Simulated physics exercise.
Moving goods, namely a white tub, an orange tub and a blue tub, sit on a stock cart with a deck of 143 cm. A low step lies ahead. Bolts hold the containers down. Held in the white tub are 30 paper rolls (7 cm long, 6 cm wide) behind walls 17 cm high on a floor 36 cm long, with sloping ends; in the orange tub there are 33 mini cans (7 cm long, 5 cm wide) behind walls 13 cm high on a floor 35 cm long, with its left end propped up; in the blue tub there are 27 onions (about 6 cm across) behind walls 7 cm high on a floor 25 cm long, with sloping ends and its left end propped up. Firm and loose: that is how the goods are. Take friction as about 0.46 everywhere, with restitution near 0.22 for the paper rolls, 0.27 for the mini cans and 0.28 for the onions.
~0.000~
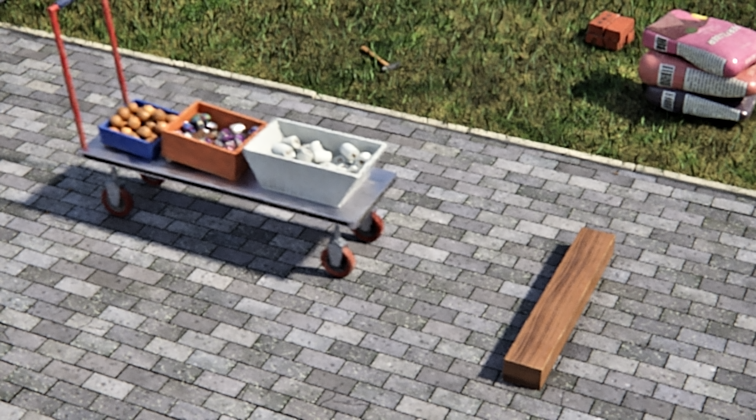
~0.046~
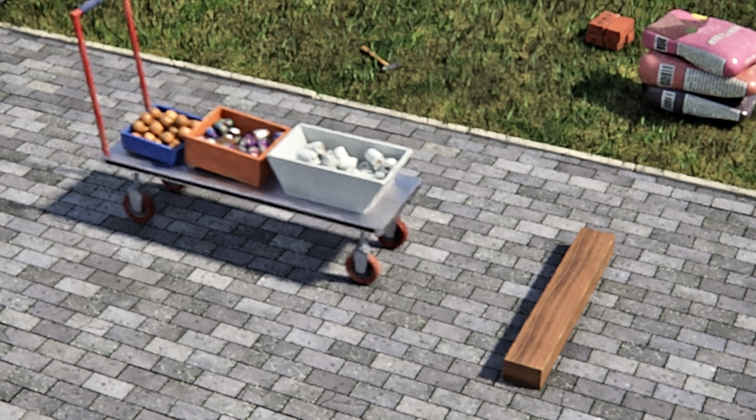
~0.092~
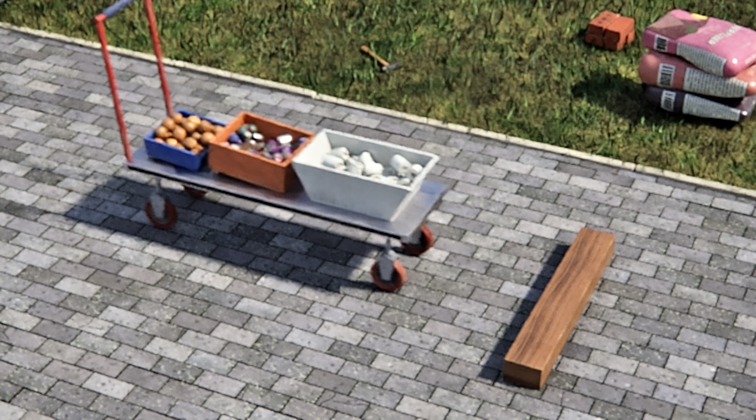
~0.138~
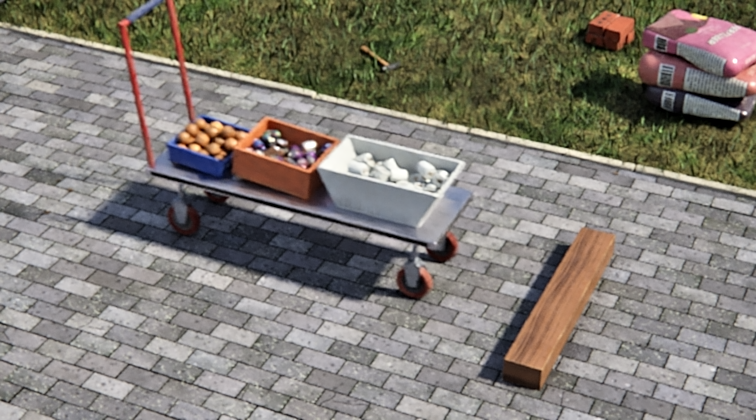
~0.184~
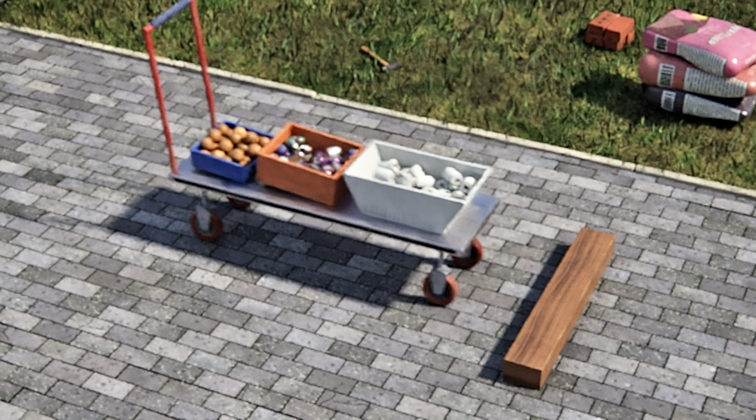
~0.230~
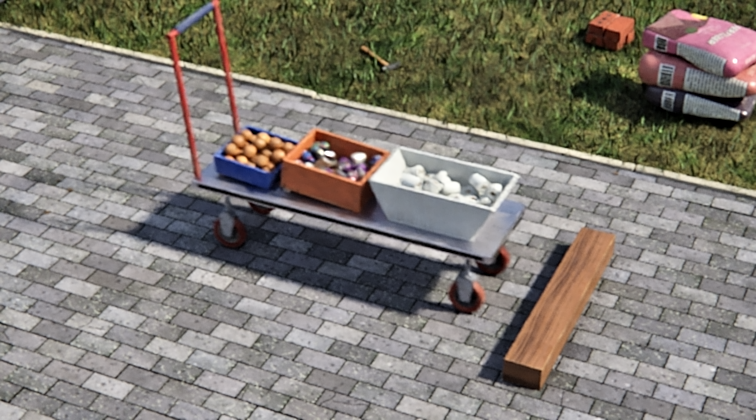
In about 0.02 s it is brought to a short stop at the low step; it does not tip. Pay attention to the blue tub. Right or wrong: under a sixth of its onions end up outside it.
Wrong, over a sixth do.
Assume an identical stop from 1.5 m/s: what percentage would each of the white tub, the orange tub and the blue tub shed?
White tub 0 %, orange tub 0 %, blue tub 10 %.
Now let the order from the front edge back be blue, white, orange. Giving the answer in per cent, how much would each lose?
With that order the white tub sheds 10 per cent of its load, the orange tub 10 per cent, and the blue tub 30 per cent.
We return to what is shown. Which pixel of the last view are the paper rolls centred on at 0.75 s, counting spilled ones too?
I'd put the middle close to (514, 218).
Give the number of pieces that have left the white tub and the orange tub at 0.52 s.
Estimate at that time - white tub 2, orange tub 1, give or take.
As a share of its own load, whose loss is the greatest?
Blue tub.
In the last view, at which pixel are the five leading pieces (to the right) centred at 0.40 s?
Somewhere near pixel (540, 204).
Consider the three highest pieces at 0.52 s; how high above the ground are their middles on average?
62 cm.
After 0.30 s, impact.
After 0.40 s, 0 of 30 out of the white tub, 0 of 33 out of the orange tub and 2 of 27 out of the blue tub.
After 0.52 s, 2 of 30 out of the white tub, 1 of 33 out of the orange tub and 4 of 27 out of the blue tub.
After 0.75 s, 2 of 30 out of the white tub, 2 of 33 out of the orange tub and 6 of 27 out of the blue tub.
Outcome (at 1.26 s), 2 of 30 out of the white tub, 2 of 33 out of the orange tub and 7 of 27 out of the blue tub. Asked share, 7 of 27, 26 per cent.
